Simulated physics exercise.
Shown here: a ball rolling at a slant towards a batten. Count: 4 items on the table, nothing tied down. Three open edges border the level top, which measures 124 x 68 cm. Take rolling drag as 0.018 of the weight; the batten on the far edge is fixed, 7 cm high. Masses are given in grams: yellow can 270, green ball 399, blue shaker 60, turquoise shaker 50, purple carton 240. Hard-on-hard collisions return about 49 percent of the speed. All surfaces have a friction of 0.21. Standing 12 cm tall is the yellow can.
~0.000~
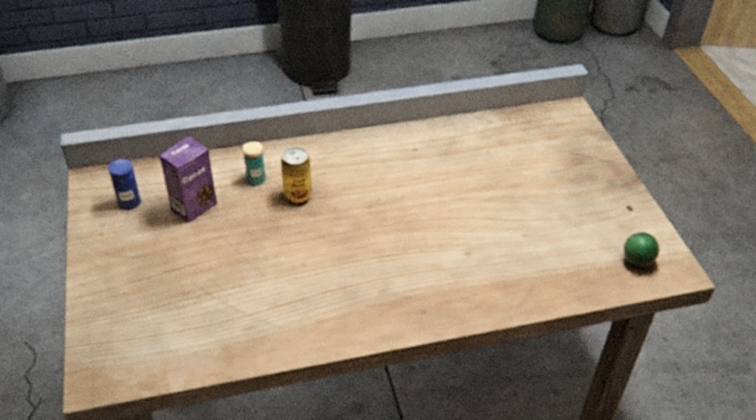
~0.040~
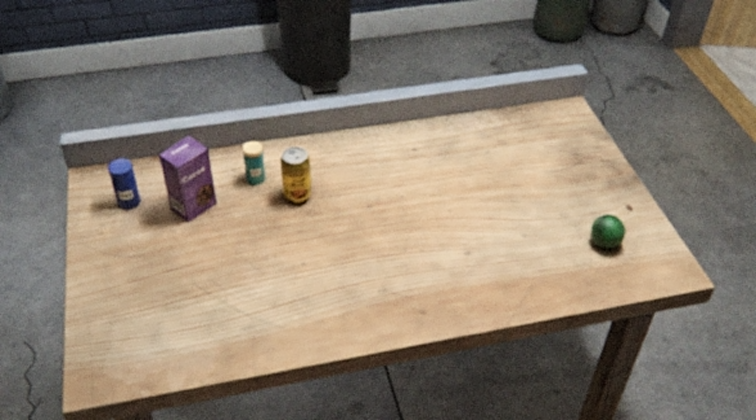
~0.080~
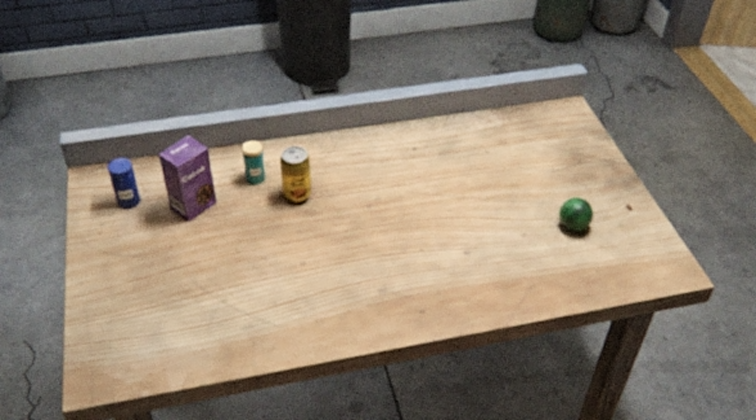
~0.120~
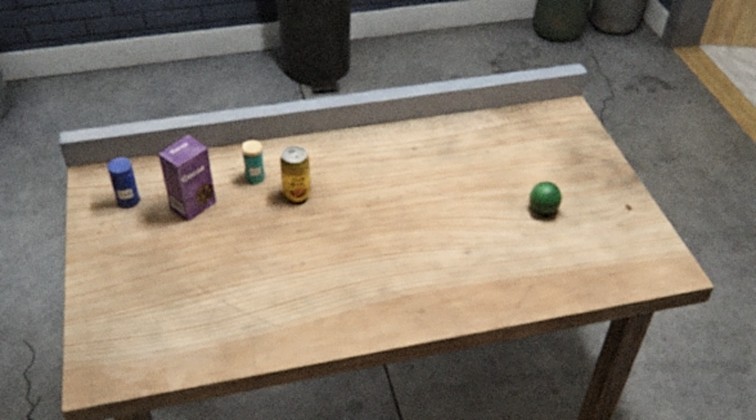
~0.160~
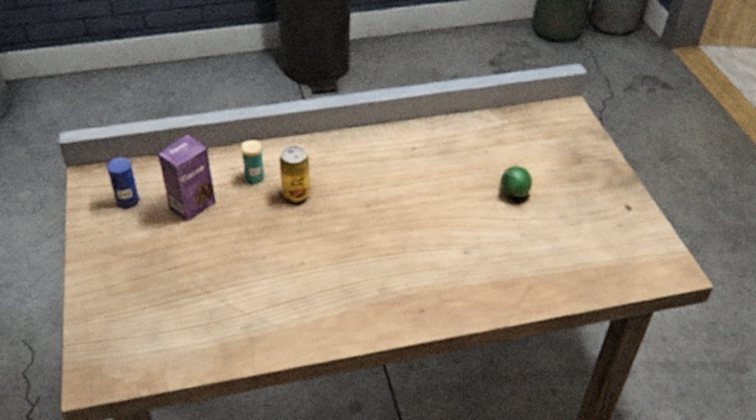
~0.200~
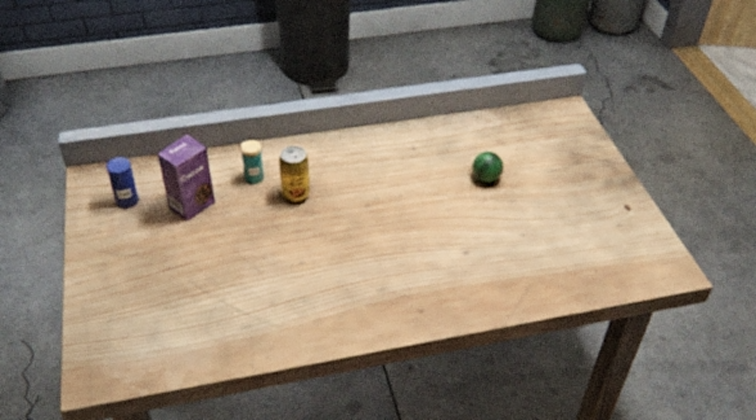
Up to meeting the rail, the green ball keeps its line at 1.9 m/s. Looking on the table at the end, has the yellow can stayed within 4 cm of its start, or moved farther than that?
It has moved farther.
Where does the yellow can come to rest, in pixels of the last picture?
Somewhere around (216, 204).
After 0.40 s, green ball near (382, 133).
After 0.70 s, green ball near (303, 182); yellow can moved 7 cm near (267, 186).
After 1.20 s, green ball near (247, 219); yellow can moved 18 cm near (216, 204).
In the end (2.9 s), not toppled but over 4 cm from the start, yellow can; the other 3 under 4 cm from the start. At the end, from the last picture's camera, yellow can near (216, 204).
